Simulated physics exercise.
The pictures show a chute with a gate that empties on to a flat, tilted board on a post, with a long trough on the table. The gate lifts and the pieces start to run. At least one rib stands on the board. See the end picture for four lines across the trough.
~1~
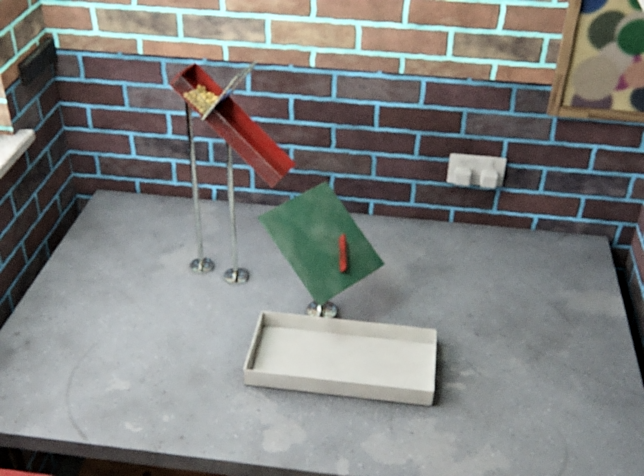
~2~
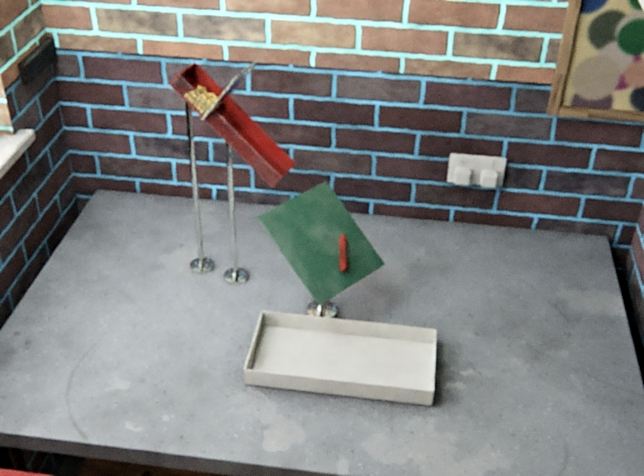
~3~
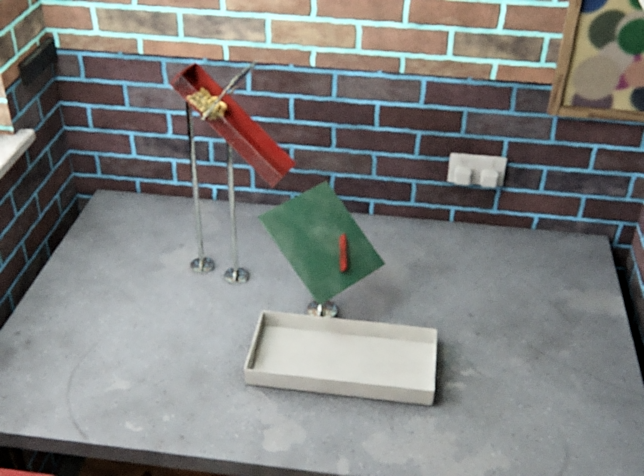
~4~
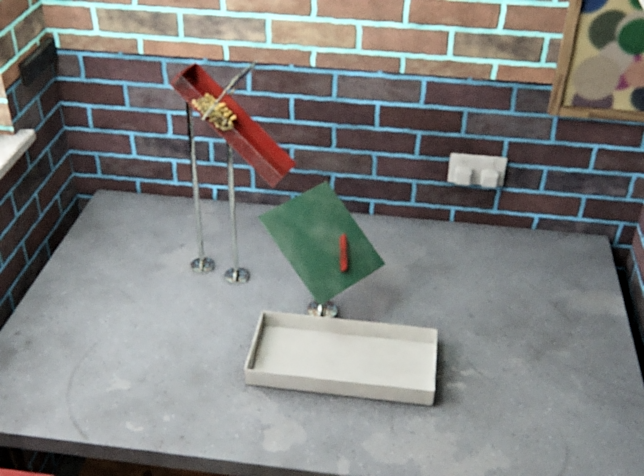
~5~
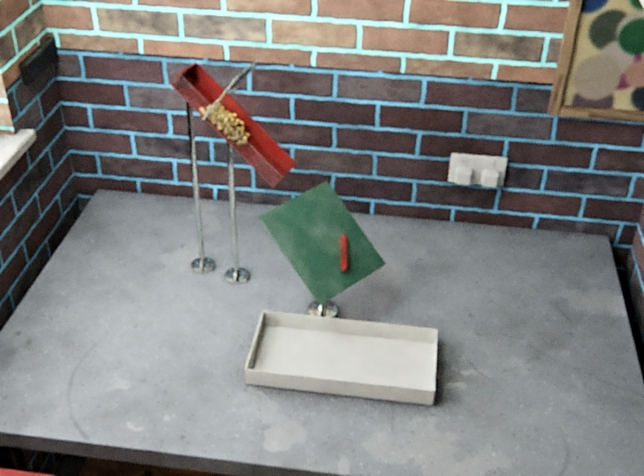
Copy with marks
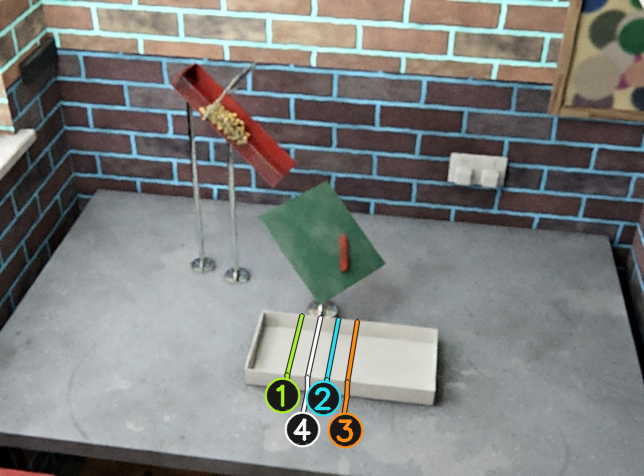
In this clip, a gate lifts in a sloping red chute and a cluster of small tan pieces slides partway down it, spreading out, above a tilted green board with a red rib and an empty pale trough.
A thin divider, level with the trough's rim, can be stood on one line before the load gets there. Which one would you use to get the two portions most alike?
Line 3.
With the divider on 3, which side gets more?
Left.
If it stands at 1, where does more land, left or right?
The right side.
On the marked copy, line 1 crosses the front rim at (287, 374); line 2 crosses the front rim at (327, 378); line 3 crosses the front rim at (347, 381); line 4 crosses the front rim at (307, 376).
Choosing 1, of what is caught, none at all on the left of the divider, the whole lot on the right.
Choosing 2, of what is caught, none at all on the left of the divider, the whole lot on the right.
Choosing 3, of what is caught, close to two thirds on the left of the divider, close to a quarter on the right.
Choosing 4, of what is caught, none at all on the left of the divider, the whole lot on the right.
